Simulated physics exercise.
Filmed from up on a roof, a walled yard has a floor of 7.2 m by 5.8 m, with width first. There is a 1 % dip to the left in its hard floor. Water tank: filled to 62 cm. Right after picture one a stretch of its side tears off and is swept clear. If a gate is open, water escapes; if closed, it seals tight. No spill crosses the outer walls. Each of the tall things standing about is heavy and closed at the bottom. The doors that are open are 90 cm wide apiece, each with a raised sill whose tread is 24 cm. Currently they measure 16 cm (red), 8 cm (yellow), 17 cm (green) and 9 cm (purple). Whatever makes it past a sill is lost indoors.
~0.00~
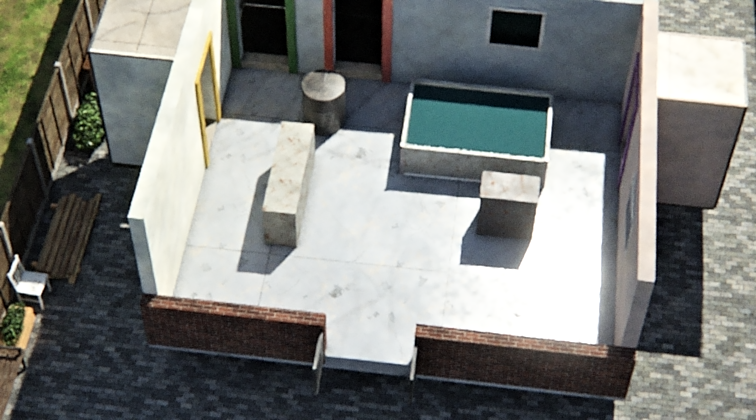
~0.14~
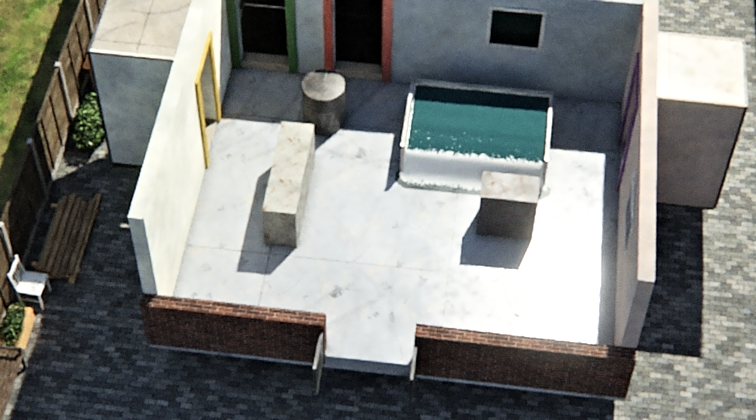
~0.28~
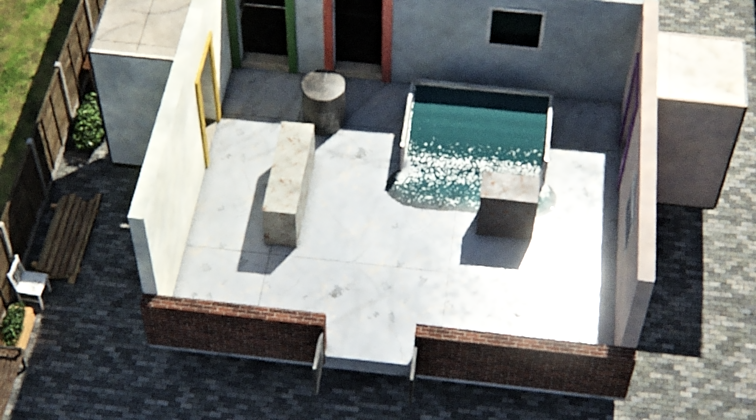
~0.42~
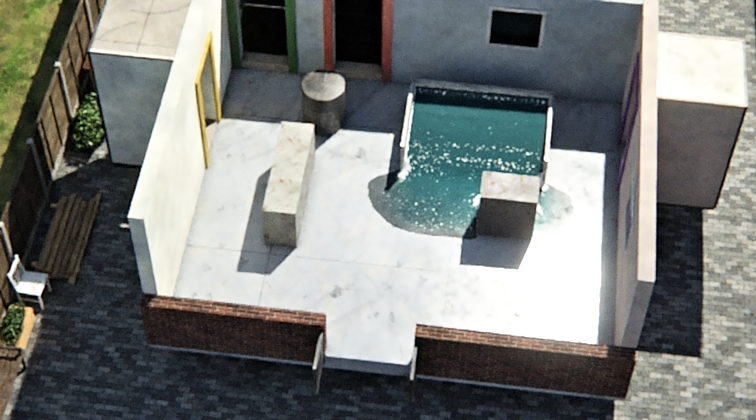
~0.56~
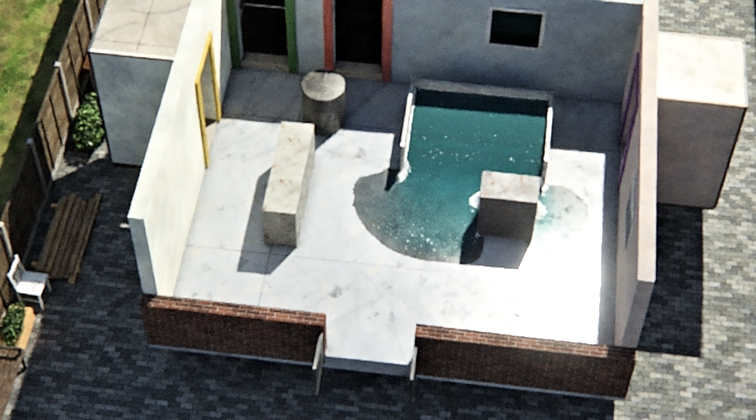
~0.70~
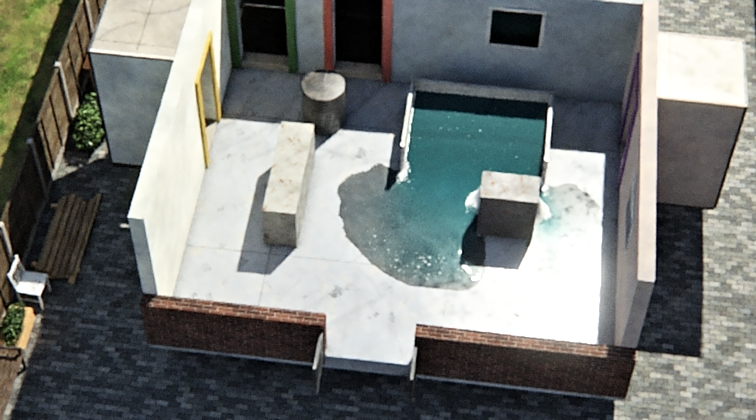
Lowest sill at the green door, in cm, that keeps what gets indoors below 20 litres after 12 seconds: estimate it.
My estimate is 7 cm.
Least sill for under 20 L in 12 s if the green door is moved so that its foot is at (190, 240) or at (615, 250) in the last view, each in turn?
Minimums: About 5.5 cm and 13.0 cm.
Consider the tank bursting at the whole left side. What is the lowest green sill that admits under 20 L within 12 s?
Near 18 cm.
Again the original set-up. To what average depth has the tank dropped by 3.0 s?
Close to 15 cm deep on average.
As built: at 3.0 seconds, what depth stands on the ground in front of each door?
In cm - red: 0, yellow: 0, green: 0, purple: 5.
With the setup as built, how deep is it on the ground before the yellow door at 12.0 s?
Depth: Near 8.0 cm.
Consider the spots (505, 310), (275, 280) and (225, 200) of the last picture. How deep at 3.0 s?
Close to 1, 4 and 0 cm deep.
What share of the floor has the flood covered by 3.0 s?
Roughly 60 percent of the floor.
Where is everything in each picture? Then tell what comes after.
In the first frame, still water, 62 cm deep, in the water tank at (478, 122); the green door at (262, 31) is dry.
In the second frame, water pours out at (473, 171) and has run 0.3 m, to (405, 183); about 8 cm deep outside, 62 cm at the back.
In the third frame, the gap is at (473, 172), the front 0.7 m out at (409, 202); the back of the water tank holds 61 cm.
In the fourth frame, the front is at (409, 228), 1.2 m from the gap at (473, 172); 3.0 m2 of floor is wet, 54 cm left at the back.
In the fifth frame, the gap is at (473, 173), the front 1.8 m out at (416, 254); the back of the water tank holds 53 cm.
In the sixth frame, the front is at (408, 280), 2.3 m from the gap at (473, 173); 6.0 m2 of floor is wet, 50 cm left at the back; the green door at (262, 31), 4.5 m from the gap, is still 3.4 m from the nearest water.
After 1.4 s water covers 40 % of the floor, deepest (36 cm) near (503, 209); it has not reached the green door.
After 3.0 s water covers 60 % of the floor, deepest (36 cm) near (165, 325); it has not reached the green door.
After 12.0 s water covers 95 % of the floor, deepest (12 cm) near (221, 110); 10 cm at the green door, 0 litres in over its 17 cm sill.
At the green door as built, the water arrived by 6.0 s and peaked near 12 cm at 10.6 s.
With a sill of 6 cm, 31 litres would have come in within the 12 s; with 8 cm, 8 litres. So under 20 litres takes about 7 cm.
